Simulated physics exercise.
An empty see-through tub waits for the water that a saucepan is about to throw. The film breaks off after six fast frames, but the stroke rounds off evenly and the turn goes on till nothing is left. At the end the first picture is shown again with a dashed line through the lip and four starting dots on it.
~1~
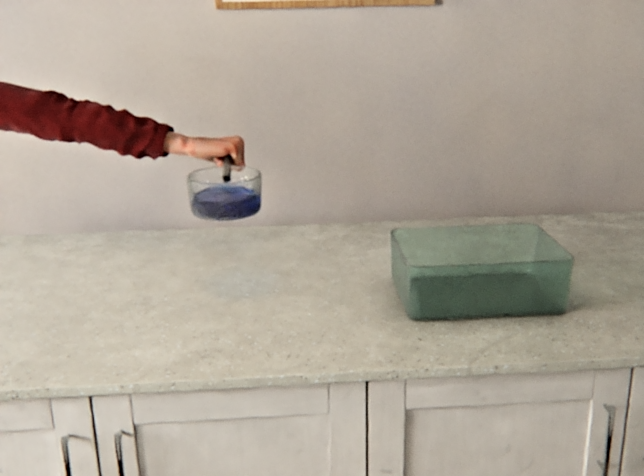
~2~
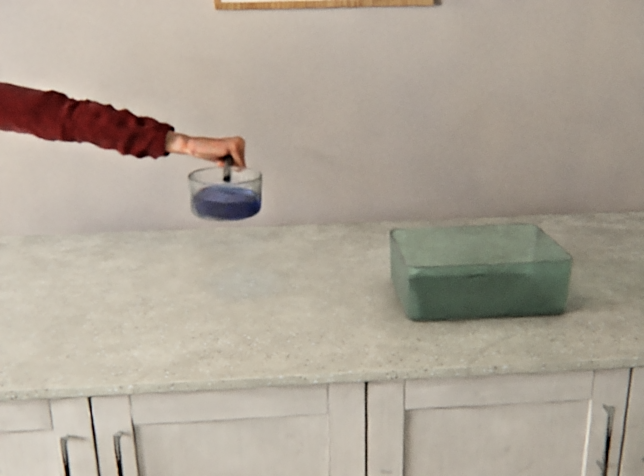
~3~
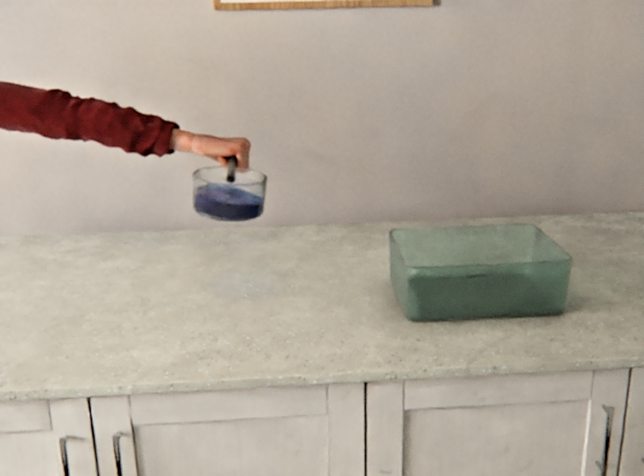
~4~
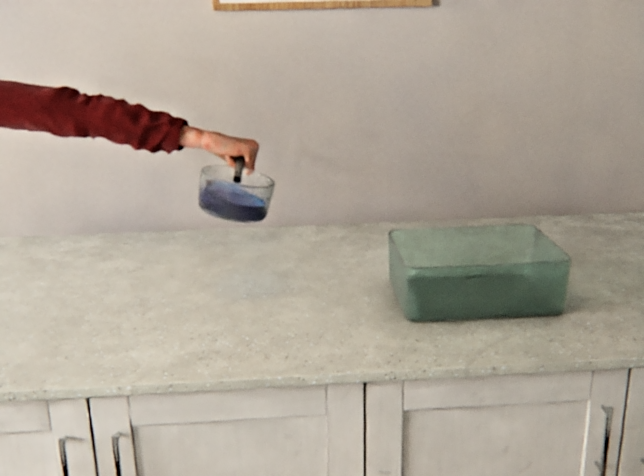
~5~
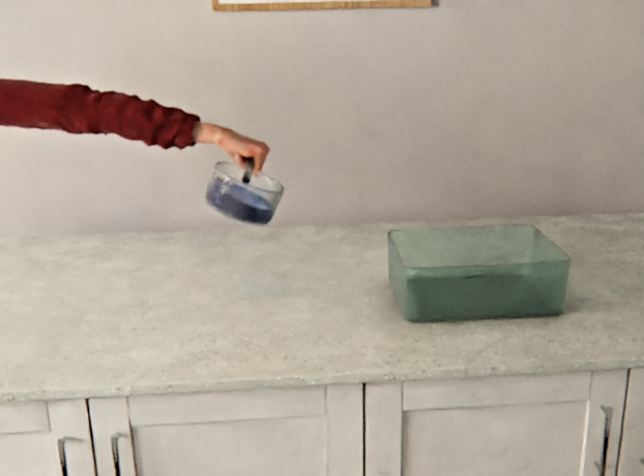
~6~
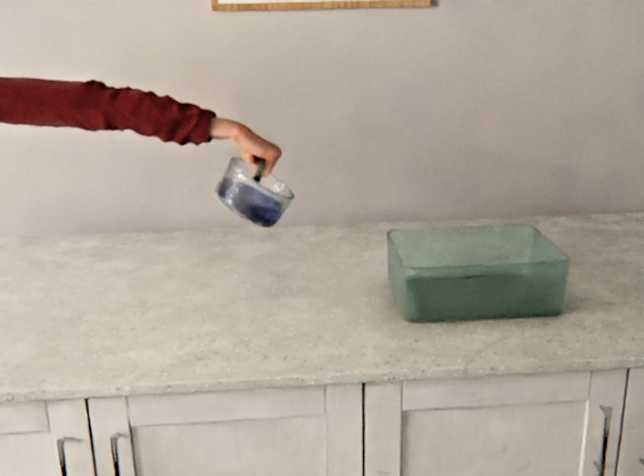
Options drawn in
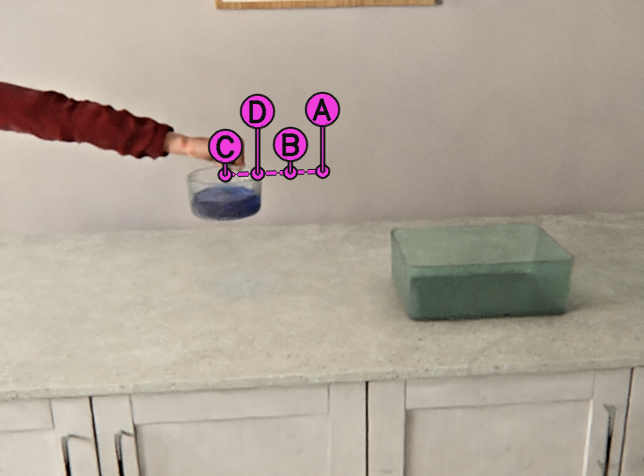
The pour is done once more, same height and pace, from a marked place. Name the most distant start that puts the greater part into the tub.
Use spot B.
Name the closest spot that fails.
Spot D.
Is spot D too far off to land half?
Yes, it does.
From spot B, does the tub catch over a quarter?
Yes.
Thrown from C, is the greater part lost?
Yes.
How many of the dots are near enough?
Two of the four.
On the marked copy, A at (322, 171); B at (290, 172); C at (225, 174); D at (257, 173).
With A, about 88 % lands in the tub, 2 % falls short and 9 % goes beside or beyond.
With B, about 85 % lands in the tub, 9 % falls short and 5 % goes beside or beyond.
With C, about 0 % lands in the tub, 97 % falls short and 3 % goes beside or beyond.
With D, about 7 % lands in the tub, 91 % falls short and 3 % goes beside or beyond.
